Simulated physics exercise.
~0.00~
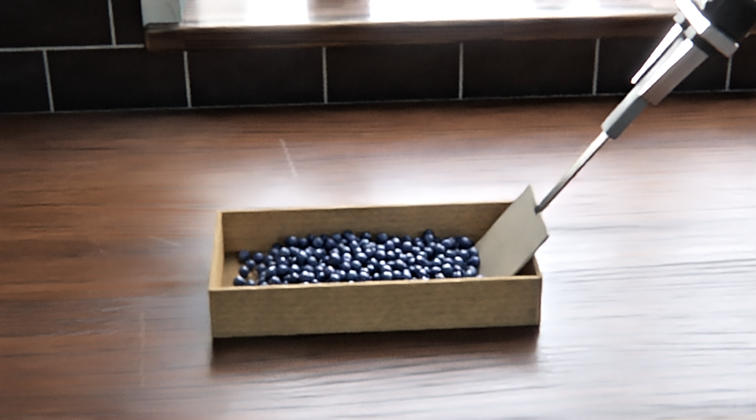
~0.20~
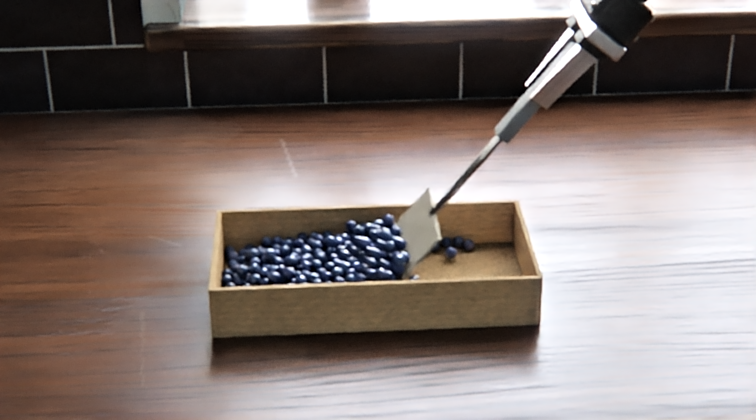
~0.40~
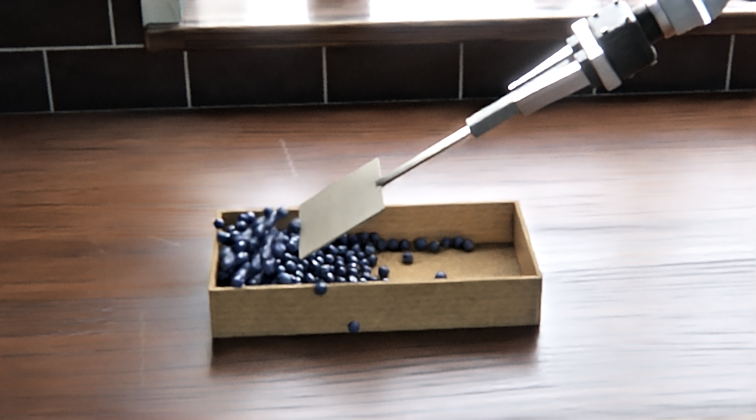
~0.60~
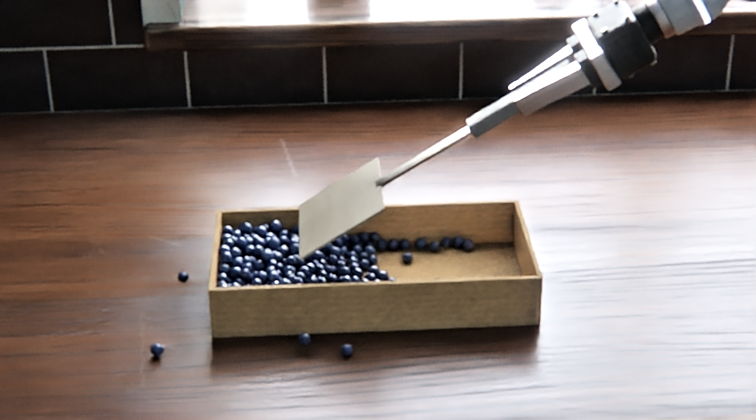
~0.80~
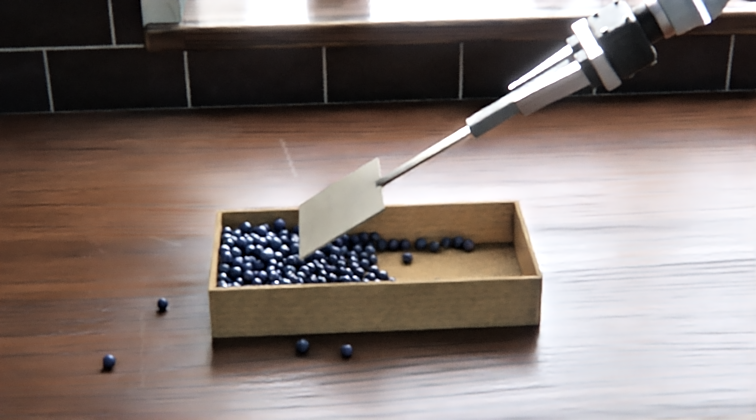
Robotic arm sweeping dark blue beads leftward in a wooden tray with a spatula, then stopping as four beads lie outside.
